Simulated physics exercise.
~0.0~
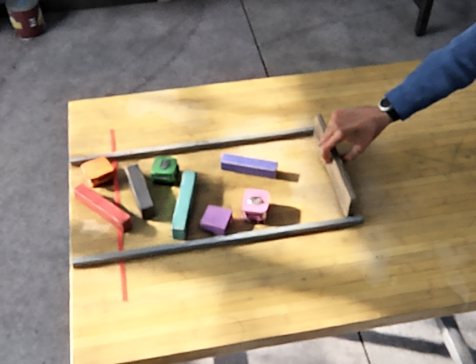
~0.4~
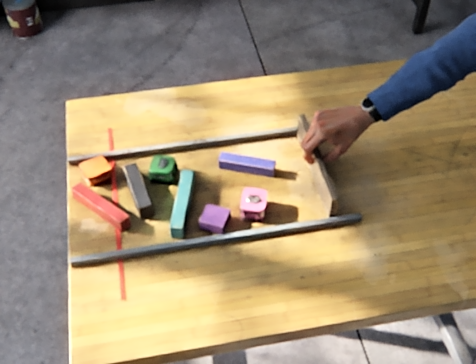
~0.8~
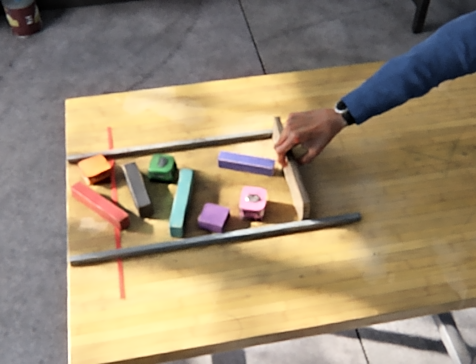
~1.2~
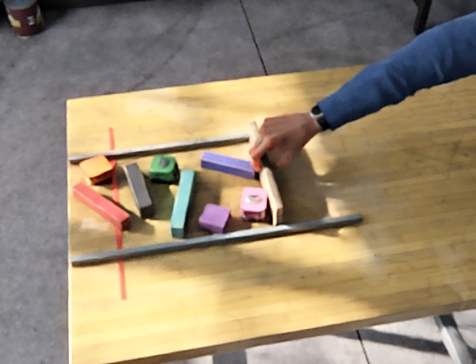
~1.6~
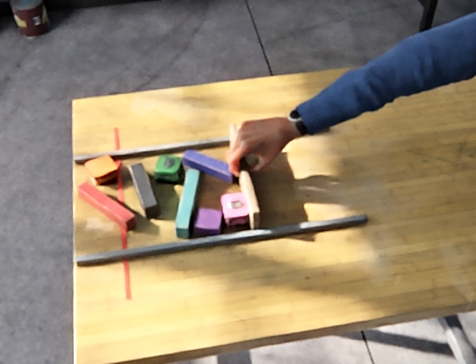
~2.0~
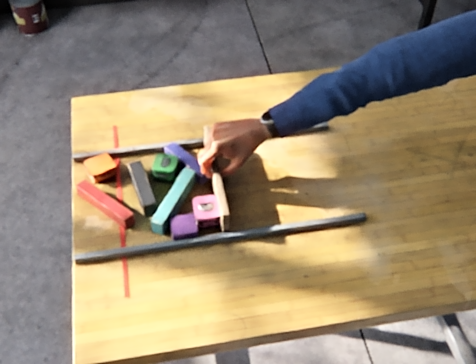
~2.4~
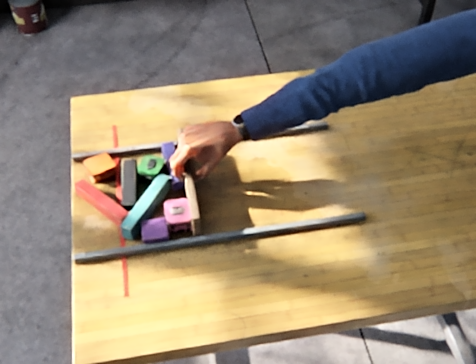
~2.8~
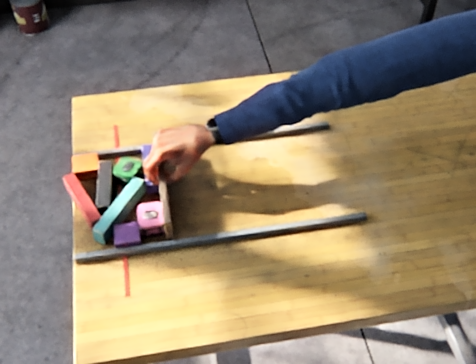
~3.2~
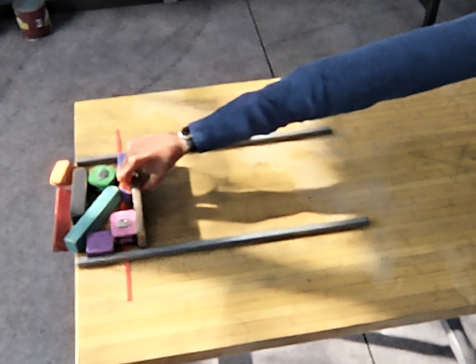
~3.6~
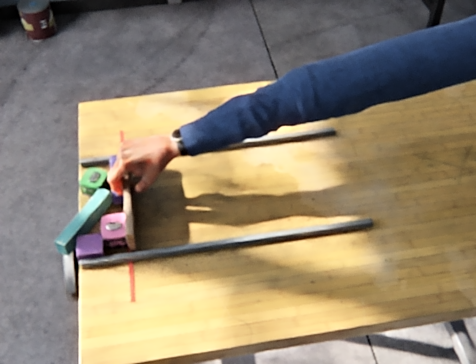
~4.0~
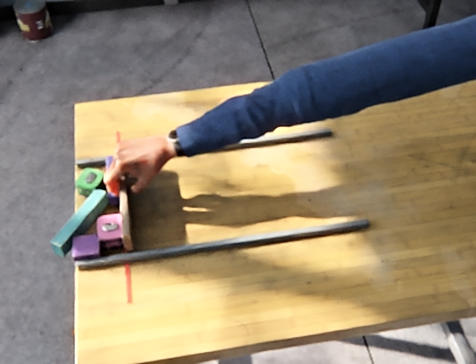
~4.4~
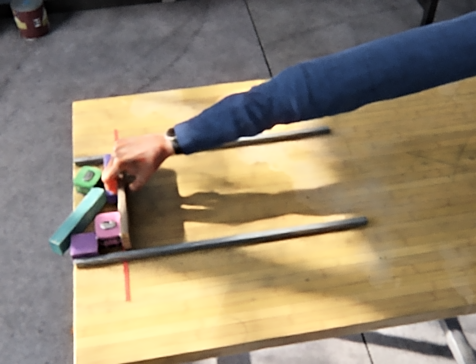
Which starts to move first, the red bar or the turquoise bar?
The turquoise bar starts to move first, while the red bar stays still until the bunched pieces are pushed further left.
